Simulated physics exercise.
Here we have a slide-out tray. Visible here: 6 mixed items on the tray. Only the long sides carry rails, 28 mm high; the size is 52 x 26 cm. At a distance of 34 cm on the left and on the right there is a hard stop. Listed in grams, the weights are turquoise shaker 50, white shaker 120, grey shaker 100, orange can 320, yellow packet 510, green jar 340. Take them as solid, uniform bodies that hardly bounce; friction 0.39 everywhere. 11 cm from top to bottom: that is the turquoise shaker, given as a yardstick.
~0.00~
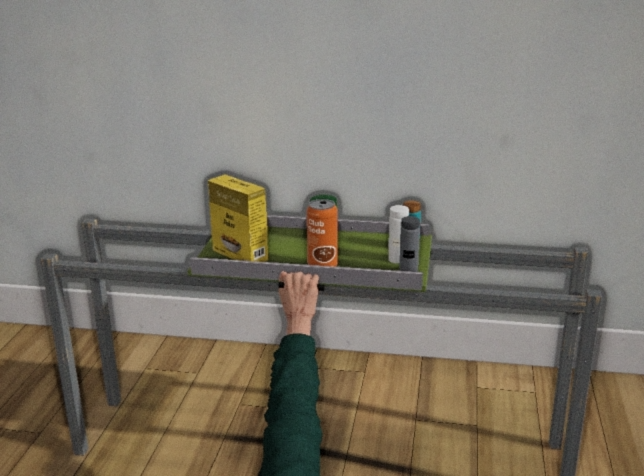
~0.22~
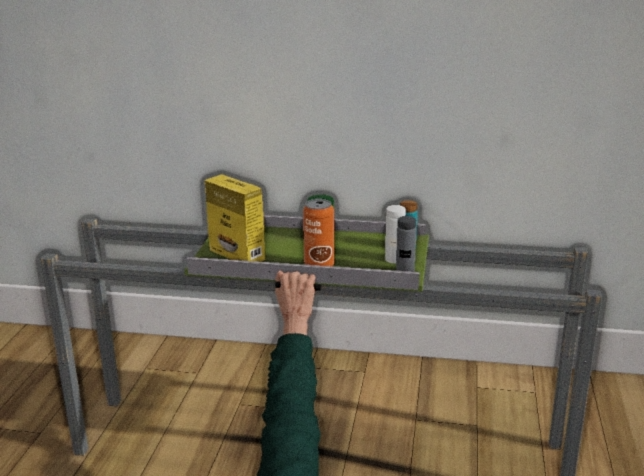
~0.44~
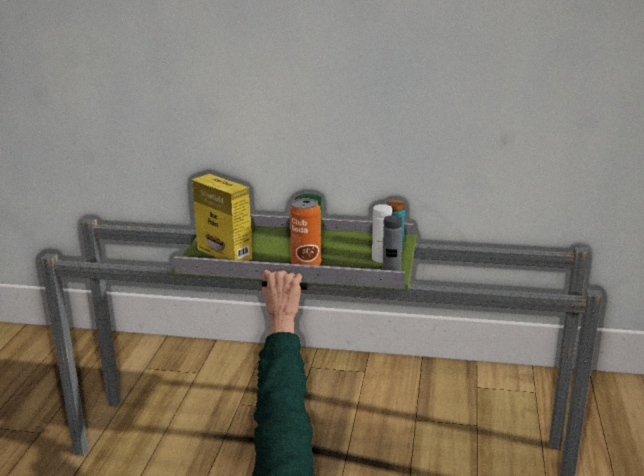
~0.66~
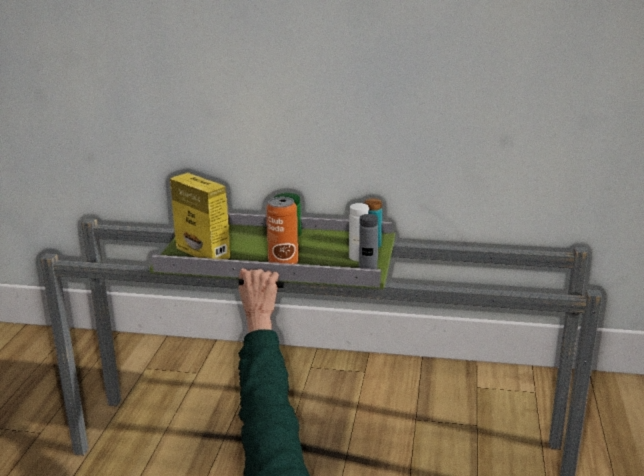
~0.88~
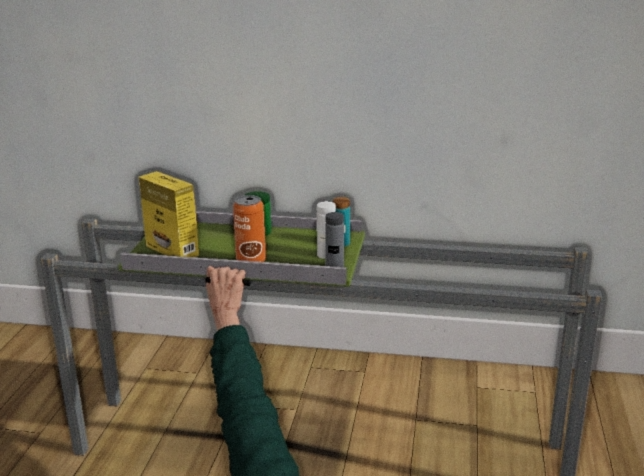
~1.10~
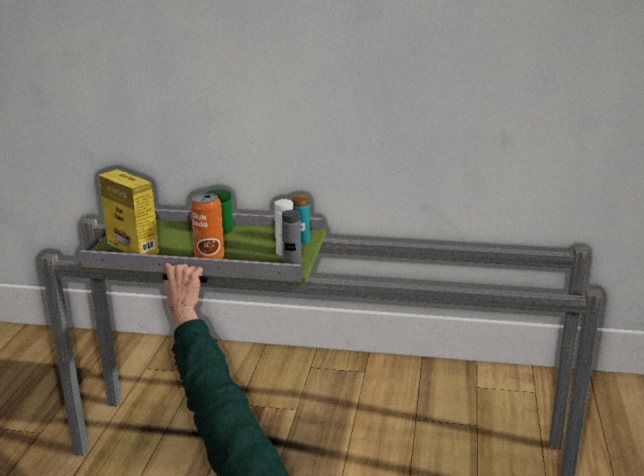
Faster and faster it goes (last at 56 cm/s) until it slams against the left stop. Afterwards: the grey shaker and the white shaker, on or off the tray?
As I see it, I expect the grey shaker to be kept by the tray. I expect the white shaker to be kept by the tray.
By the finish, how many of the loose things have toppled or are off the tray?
That makes 2.
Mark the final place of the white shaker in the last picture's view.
At pixel (209, 240) or so, give or take.
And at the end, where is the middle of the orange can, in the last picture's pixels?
Around (162, 227).
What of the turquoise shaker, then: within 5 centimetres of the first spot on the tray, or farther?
Turquoise shaker: Unmoved.
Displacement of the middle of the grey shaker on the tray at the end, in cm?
About 11 cm.
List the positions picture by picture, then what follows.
Tray midway; grey shaker (410, 246); white shaker (399, 235), in the first frame.
Tray 1 cm left; yellow packet (235, 220), in the second frame.
Tray 4 cm left; orange can (306, 235), in the third frame.
Tray 9 cm left; yellow packet (200, 218), in the fourth frame.
Tray 17 cm left; turquoise shaker (341, 222); orange can (250, 232), in the fifth frame.
Tray 26 cm left; grey shaker (292, 239), in the sixth frame.
After 1.30 s, tray 34 cm left; grey shaker 5° off upright near (250, 236); white shaker 5° off upright near (244, 225); turquoise shaker moved 2 cm.
After 1.60 s, tray 34 cm left; grey shaker on its side near (216, 252); white shaker on its side near (213, 235); turquoise shaker moved 3 cm.
In the end (2.8 s), toppled on the tray, white shaker and grey shaker; the other 4 under 5 cm from the start. In the last view, grey shaker near (215, 251), white shaker near (209, 240).
